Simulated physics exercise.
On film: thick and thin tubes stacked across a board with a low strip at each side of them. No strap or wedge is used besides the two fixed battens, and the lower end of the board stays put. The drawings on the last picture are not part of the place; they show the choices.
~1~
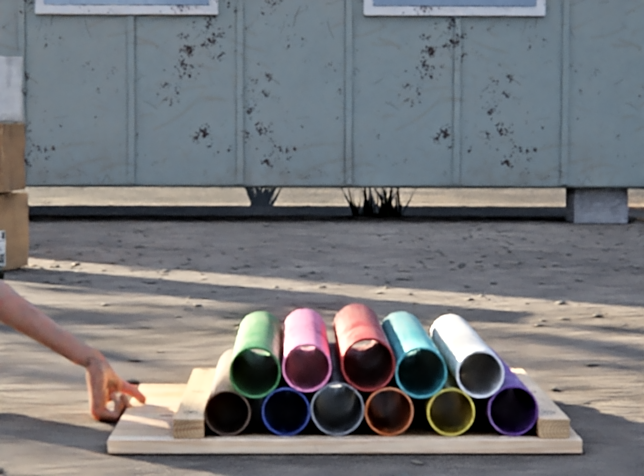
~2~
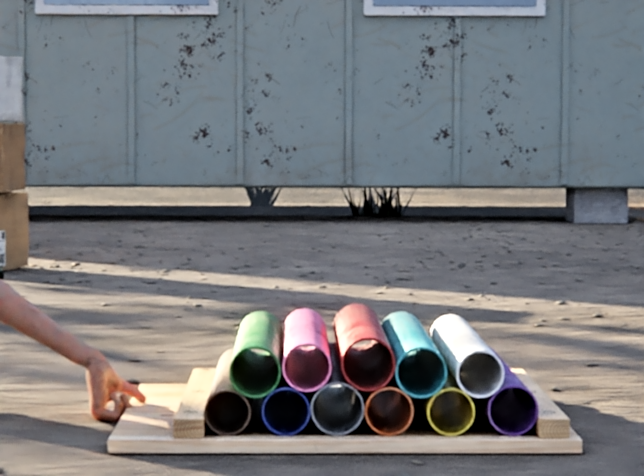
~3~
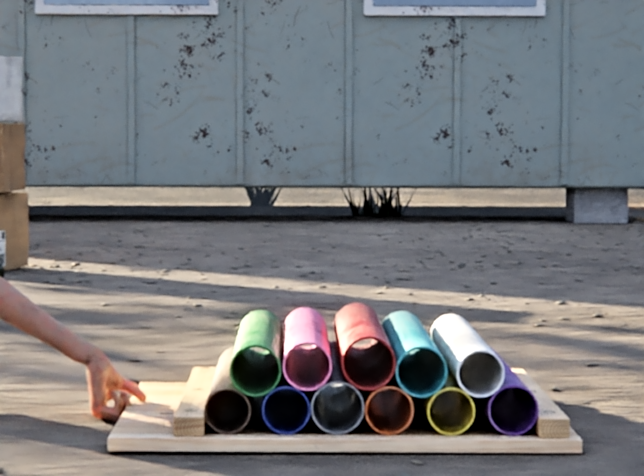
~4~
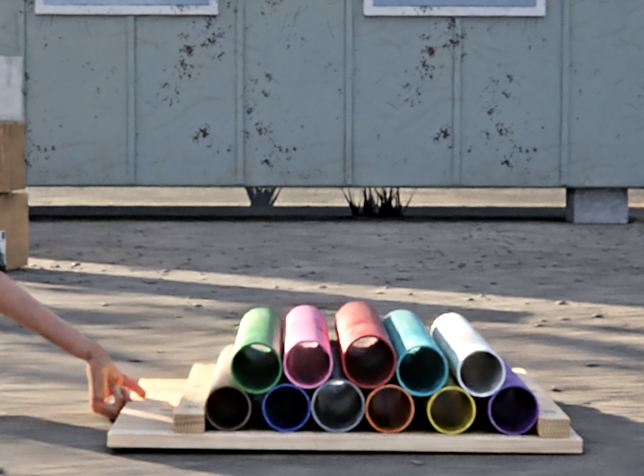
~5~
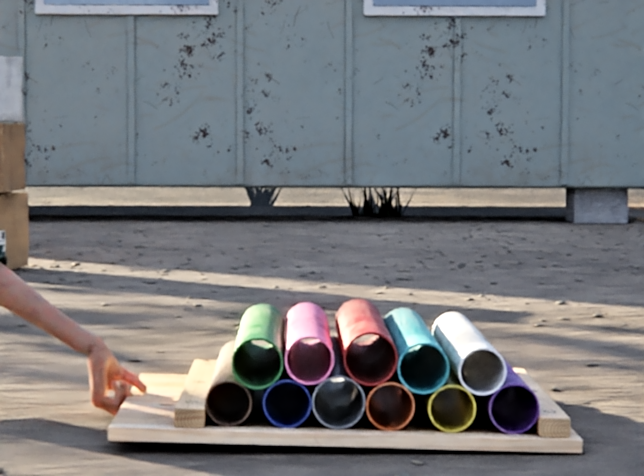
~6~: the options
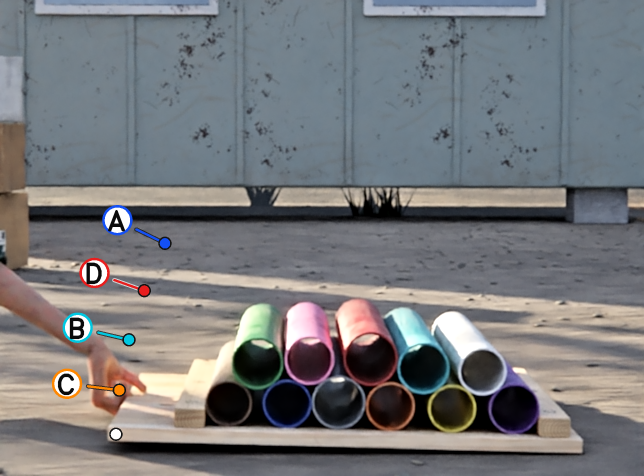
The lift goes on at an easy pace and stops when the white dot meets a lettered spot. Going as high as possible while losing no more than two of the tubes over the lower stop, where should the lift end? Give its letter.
At most to D.
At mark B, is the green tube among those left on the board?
The green tube: Yes.
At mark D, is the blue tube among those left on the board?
The blue tube: Yes.
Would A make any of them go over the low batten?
Yes.
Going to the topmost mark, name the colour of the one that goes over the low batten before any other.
First is the white one.
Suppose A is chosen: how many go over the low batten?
At A the number is three.
On the marked copy, A at (165, 243); B at (129, 340); C at (120, 390); D at (144, 291); the white dot at (116, 434).
With D. Early on, board at 14°.
Further on, board at 20°.
At the end, board at 20°, two over the low batten (white, turquoise).
As for the rest, A three over the low batten (red, white, turquoise); B one over the low batten (white); C none over the low batten.
